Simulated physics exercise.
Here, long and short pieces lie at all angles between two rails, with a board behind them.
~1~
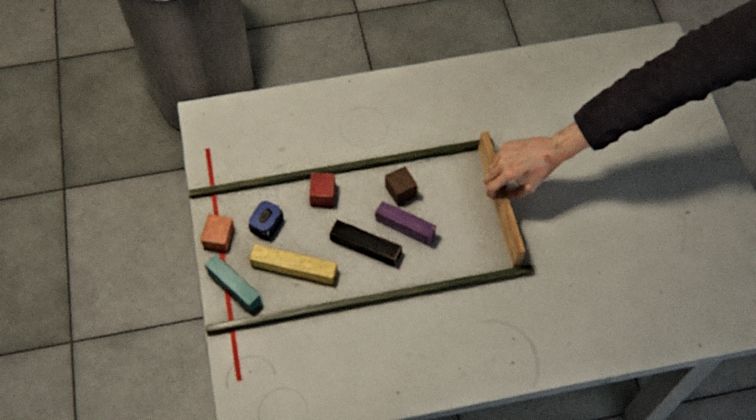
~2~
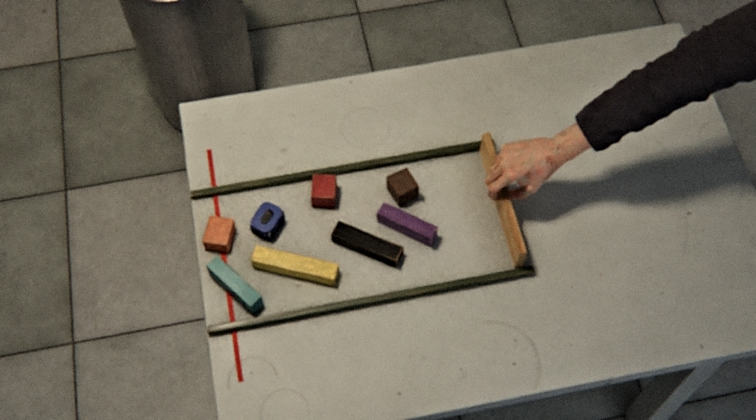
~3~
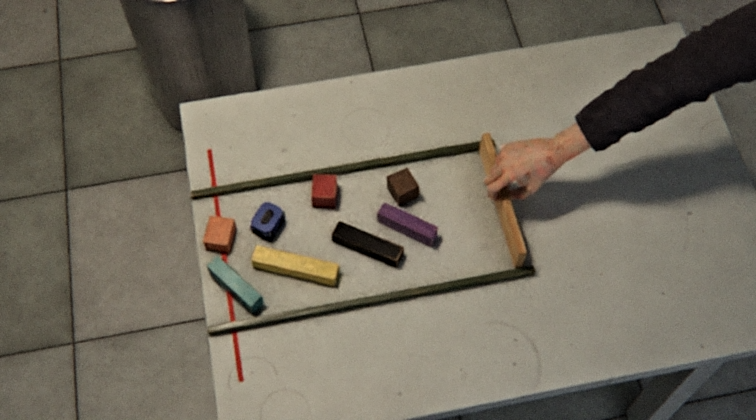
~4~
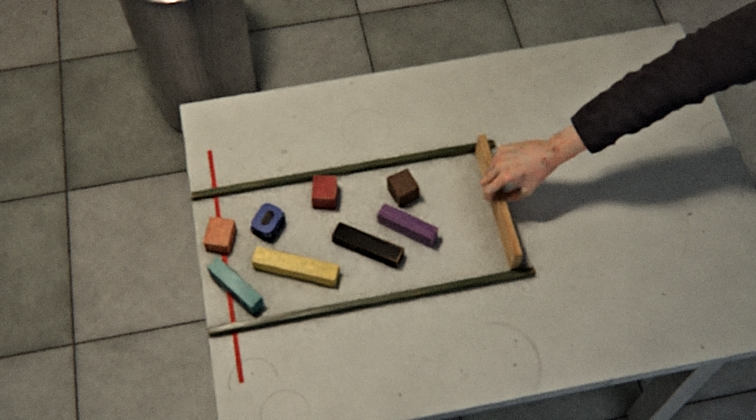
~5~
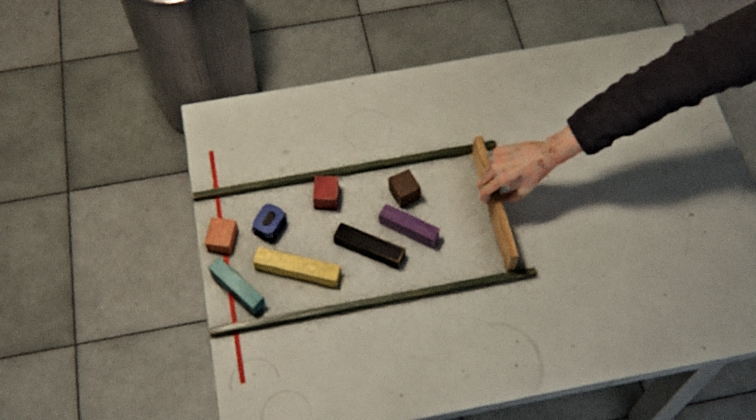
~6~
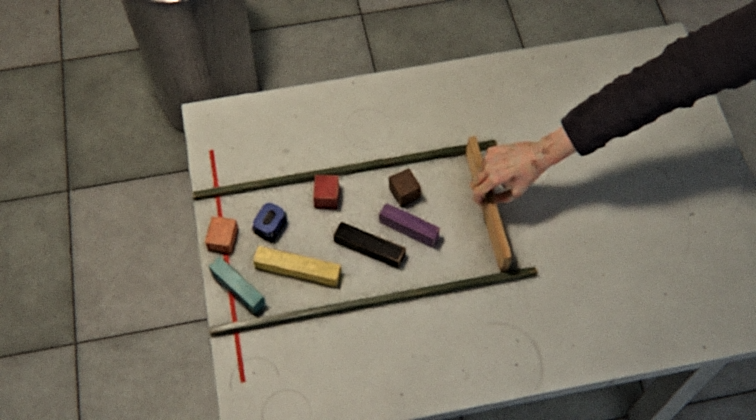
On a pale table above a grey tiled floor, seen from above at an angle, two dark rails run across the surface, with a bin behind. Between them lie orange, blue and red blocks, turquoise and yellow bars near red tape at left, and brown, black and purple pieces farther right. A dark-sleeved arm's hand slides the wooden board slightly left, while the pieces and view barely shift.
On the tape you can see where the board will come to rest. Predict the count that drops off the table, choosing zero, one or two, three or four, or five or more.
The count that drops off is five or more.
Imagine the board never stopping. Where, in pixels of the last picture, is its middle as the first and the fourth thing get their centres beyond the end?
Earlier crossing: About (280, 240); later crossing: About (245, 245).
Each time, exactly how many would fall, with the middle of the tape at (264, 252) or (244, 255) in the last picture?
Result, try by try: 1, 3.
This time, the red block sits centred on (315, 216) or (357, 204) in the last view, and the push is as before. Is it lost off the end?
The red block: Plunges, then plunges.
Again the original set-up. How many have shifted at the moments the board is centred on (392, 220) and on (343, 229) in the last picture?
Tally at point one: 3; at point two: 5.
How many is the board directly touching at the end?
That number would be 3.
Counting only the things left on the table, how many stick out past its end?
The number is 2.
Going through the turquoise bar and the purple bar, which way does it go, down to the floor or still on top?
The turquoise bar does not stay up; the purple bar sits tight.
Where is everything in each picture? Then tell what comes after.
Orange block (218, 233); turquoise bar (233, 283); blue case (266, 220); board (501, 198); tape (222, 257), in the first frame.
Turquoise bar (235, 284); board (502, 199), in the second frame.
Blue case (268, 221); yellow bar (295, 265), in the third frame.
Orange block (220, 235); black stick (368, 245), in the fourth frame.
Turquoise bar (237, 286); red block (326, 193), in the fifth frame.
Orange block (222, 235); turquoise bar (237, 285); blue case (270, 222); board (488, 203); tape (226, 258), in the sixth frame.
A little later, none off yet; orange block at rest near (222, 235); turquoise bar at rest near (237, 285); blue case at rest near (270, 222).
Next, none off yet; orange block tilted well over near (185, 245); turquoise bar shifted a little near (215, 294); blue case shifted well along near (210, 233).
When it is over, the number that fall off is five or more; down, red block, yellow bar, blue case, turquoise bar and orange block.
